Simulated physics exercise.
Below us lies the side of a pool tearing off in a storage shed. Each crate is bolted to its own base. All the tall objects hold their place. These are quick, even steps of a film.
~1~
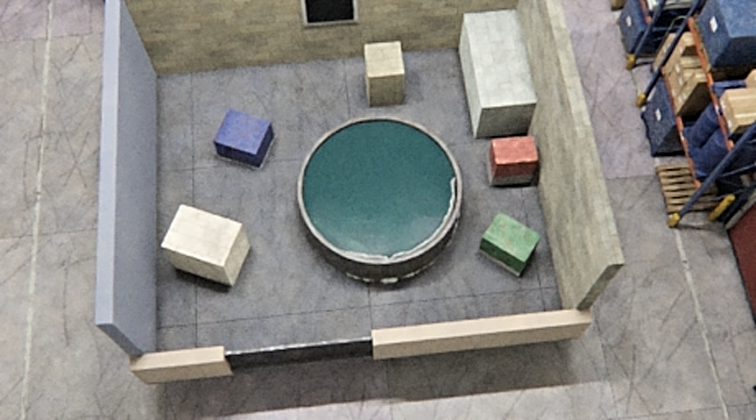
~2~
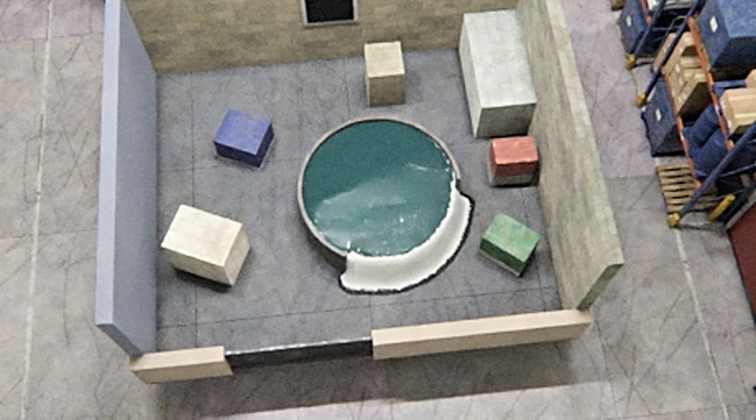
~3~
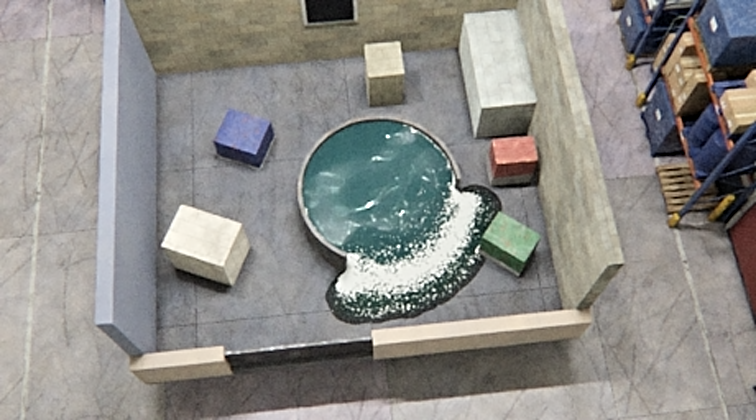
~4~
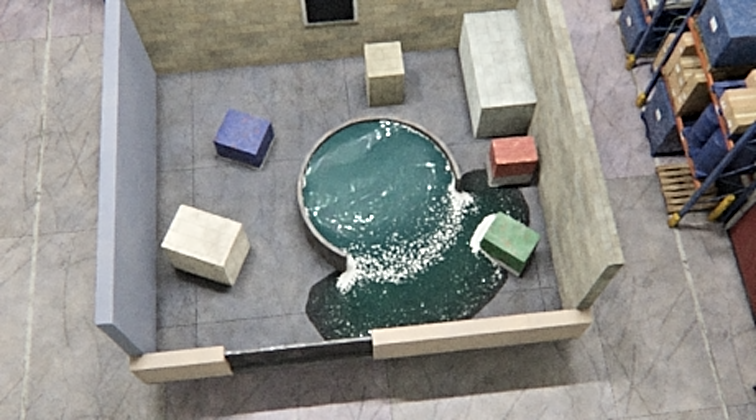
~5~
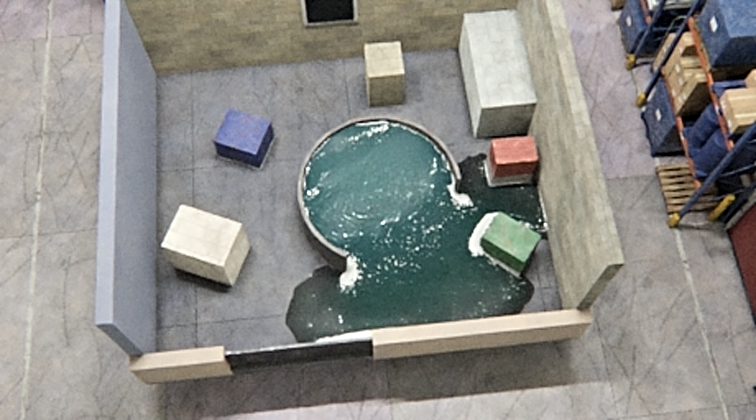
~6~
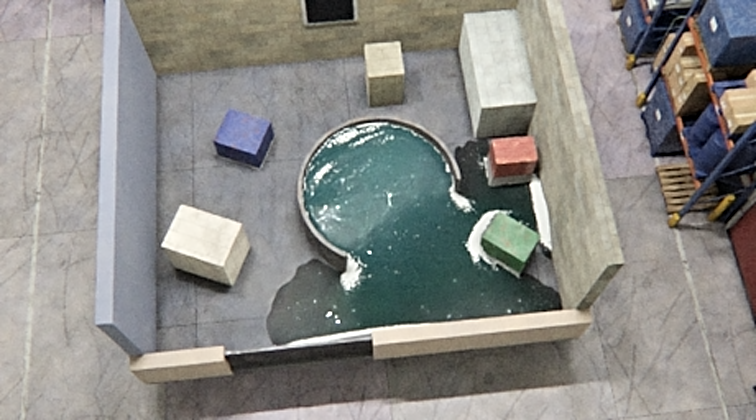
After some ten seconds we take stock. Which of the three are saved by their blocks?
One by one: The blue crate is wetted; the green crate is wetted; the red crate is wetted.
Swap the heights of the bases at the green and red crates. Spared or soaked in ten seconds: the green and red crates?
One by one: The green one gets wet; the red one is wetted.
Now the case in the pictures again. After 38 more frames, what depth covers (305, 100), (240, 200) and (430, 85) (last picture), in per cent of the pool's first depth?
In that order: 8, 6 and 16 per cent.
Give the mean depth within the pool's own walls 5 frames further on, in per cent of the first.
Roughly 52 per cent.
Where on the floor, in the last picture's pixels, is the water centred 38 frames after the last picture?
Around (351, 223).
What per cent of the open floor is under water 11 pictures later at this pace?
About 45 per cent.
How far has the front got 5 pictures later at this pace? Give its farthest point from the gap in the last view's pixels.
Around (157, 364).
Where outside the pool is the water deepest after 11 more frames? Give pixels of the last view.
I would point to (547, 323).
A moment on, water covers 30 % of the floor; the blue crate not reached, the green crate water round its plinth, the red crate water round its plinth.
Next, water covers 45 % of the floor; the blue crate not reached, the green crate water round its plinth, the red crate water round its plinth.
Then, water covers 70 % of the floor; the blue crate water round its plinth, the green crate water round its plinth, the red crate water round its plinth.
Later, water covers 100 % of the floor; the blue crate water round its plinth, the green crate water round its plinth, the red crate water round its plinth.
In the end, water covers 100 % of the floor; the blue crate was topped, the green crate was topped, the red crate was topped.
